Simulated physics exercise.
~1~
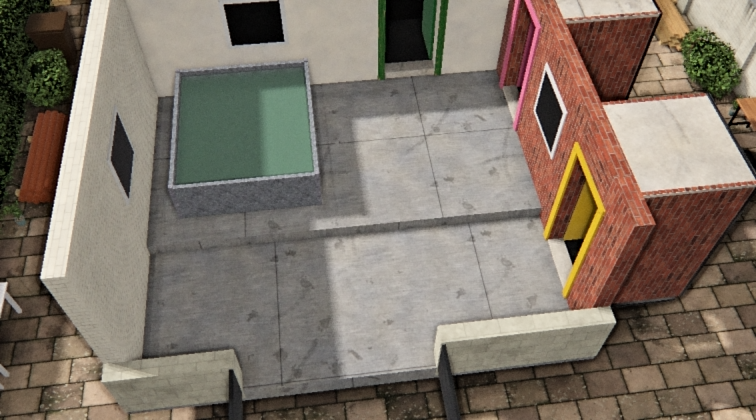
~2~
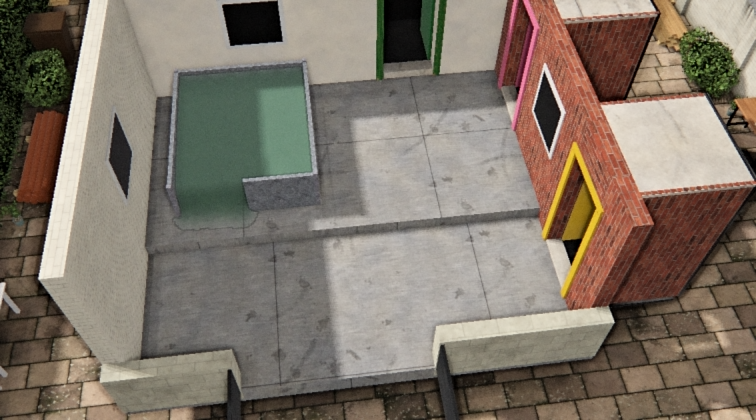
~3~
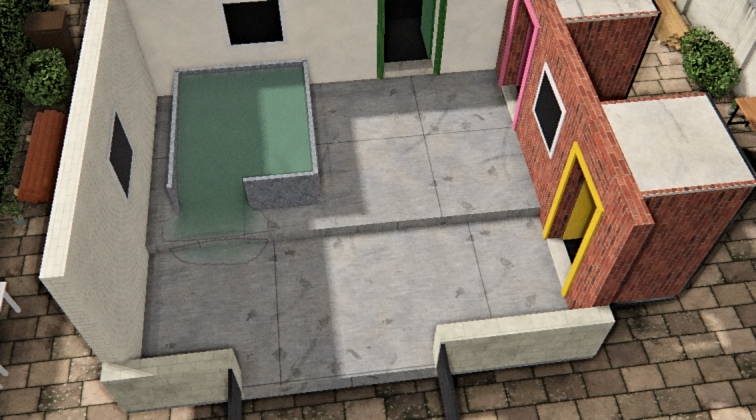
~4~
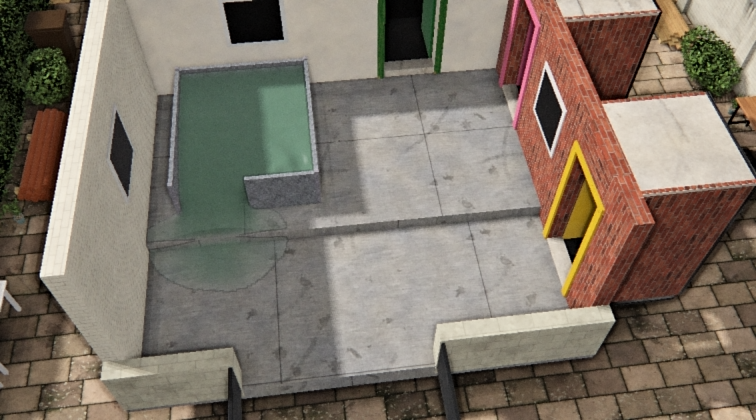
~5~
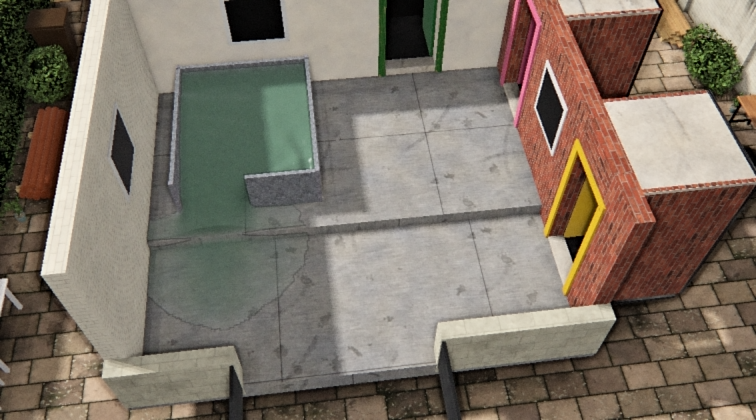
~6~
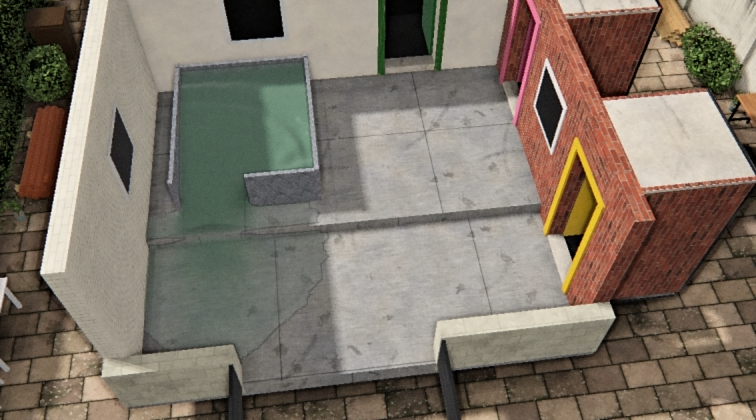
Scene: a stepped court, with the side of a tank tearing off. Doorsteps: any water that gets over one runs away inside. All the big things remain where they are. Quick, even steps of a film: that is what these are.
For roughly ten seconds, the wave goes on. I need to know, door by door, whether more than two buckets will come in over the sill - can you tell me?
The yellow door will top two buckets, the pink door will not top two buckets, the green door will not top two buckets.
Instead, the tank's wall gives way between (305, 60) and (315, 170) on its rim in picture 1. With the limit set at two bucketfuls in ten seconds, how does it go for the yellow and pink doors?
Looking at each: The yellow one admits more, while the pink one admits more.
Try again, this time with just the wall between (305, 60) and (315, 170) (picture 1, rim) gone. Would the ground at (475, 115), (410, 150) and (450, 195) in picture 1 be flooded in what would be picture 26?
In the order given: Swamped, swamped and swamped.
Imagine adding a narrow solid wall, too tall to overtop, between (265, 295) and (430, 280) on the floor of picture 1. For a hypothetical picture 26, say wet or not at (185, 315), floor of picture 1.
At that place: Flooded.
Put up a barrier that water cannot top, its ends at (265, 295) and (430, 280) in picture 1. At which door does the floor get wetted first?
First: The yellow-painted one.
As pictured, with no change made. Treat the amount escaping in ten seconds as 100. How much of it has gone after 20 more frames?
30 per cent.
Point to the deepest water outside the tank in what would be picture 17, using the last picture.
Check roughly (155, 378).
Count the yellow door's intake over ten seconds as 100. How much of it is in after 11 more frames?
It works out at roughly 0 percent of the ten-second total.
A moment on, water covers 25 % of the floor; the yellow door not reached, the pink door not reached, the green door not reached.
Next, water covers 25 % of the floor; the yellow door not reached, the pink door not reached, the green door not reached.
Then, water covers 35 % of the floor; the yellow door not reached, the pink door not reached, the green door not reached.
Later, water covers 50 % of the floor; the yellow door over two buckets in, the pink door not reached, the green door not reached.
In the end, water covers 55 % of the floor; the yellow door far over two buckets in, the pink door not reached, the green door not reached.
